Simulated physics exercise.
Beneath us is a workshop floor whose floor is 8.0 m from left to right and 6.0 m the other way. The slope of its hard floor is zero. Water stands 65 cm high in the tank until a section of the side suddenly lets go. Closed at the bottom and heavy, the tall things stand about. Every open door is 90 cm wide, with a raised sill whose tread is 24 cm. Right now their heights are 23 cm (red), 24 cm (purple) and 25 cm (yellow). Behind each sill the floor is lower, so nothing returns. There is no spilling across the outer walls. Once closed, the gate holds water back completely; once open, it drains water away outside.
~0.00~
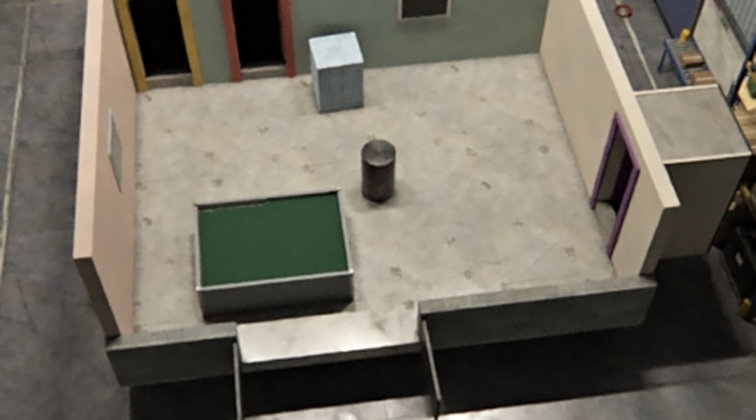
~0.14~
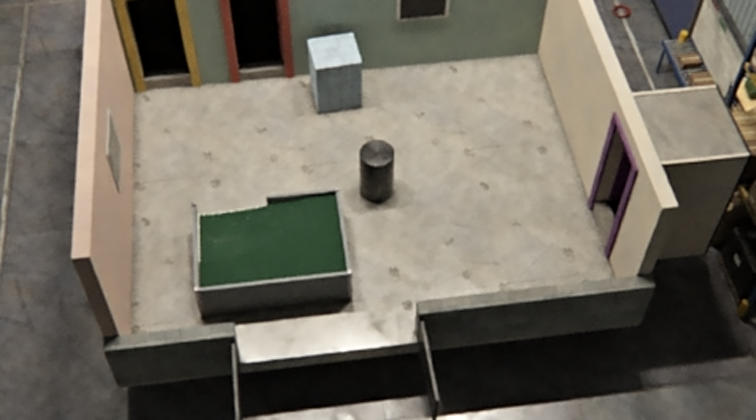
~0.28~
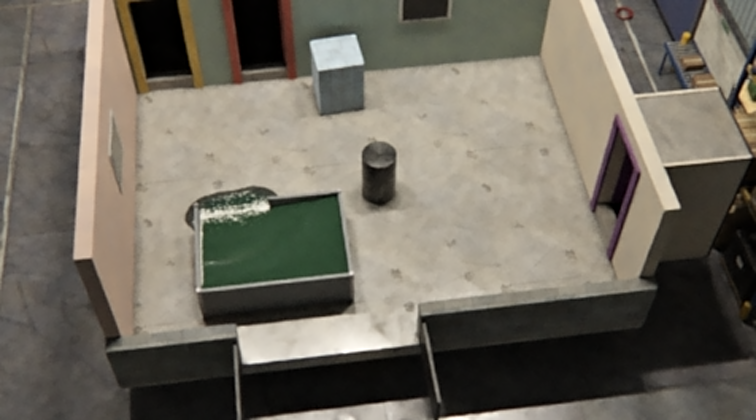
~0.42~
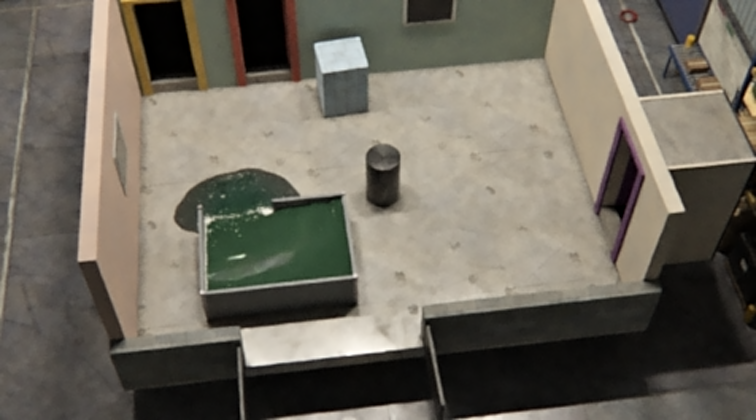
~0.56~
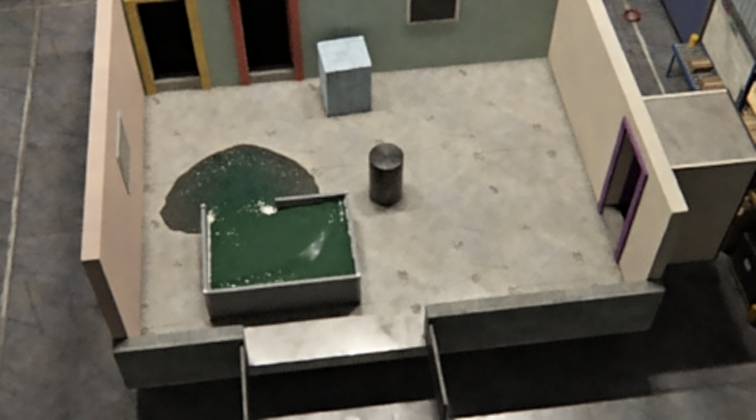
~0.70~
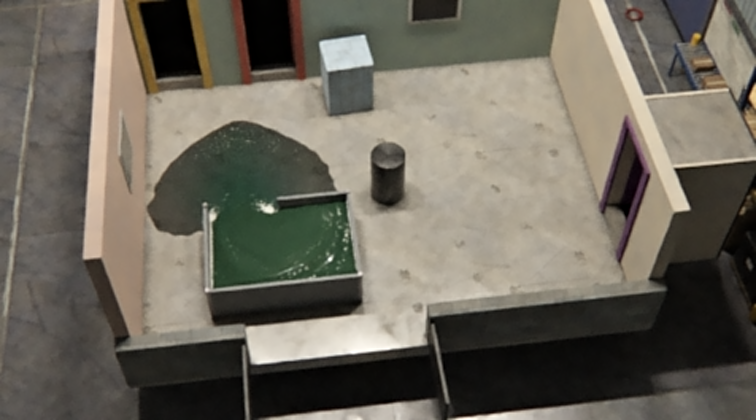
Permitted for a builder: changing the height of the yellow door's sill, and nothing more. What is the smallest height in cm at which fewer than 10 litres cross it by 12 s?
About 33 cm.
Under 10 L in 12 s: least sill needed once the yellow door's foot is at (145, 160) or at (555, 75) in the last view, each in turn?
About 18 cm, then about 5.0 cm.
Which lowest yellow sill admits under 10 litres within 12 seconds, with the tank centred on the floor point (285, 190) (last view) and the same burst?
That setup calls for roughly 36 cm.
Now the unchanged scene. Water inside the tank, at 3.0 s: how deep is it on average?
Average depth: Approx. 28 cm.
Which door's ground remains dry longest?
That's the purple door.
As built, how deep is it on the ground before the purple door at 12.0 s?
Roughly 3.5 cm deep.
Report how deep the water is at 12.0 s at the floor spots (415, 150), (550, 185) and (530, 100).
Close to 4, 4 and 7 cm deep.
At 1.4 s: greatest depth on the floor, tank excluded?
About 37 cm at most.
After 1.4 s water covers 25 % of the floor, deepest (37 cm) near (228, 226); 19 cm at the yellow door, 0 litres in over its 25 cm sill.
After 3.0 s water covers 30 % of the floor, deepest (31 cm) near (156, 134); 30 cm at the yellow door, 35 litres in over its 25 cm sill.
After 12.0 s water covers 95 % of the floor, deepest (10 cm) near (142, 363); 8 cm at the yellow door, 42 litres in over its 25 cm sill.
At the yellow door as built, the water arrived by 1.2 s and peaked near 38 cm at 2.4 s.
Run again over the same 12 s with other heights there, 17 litres in over 30.5 cm, 1 litre over 41 cm. The limit of 10 litres is kept from about 33 cm up.
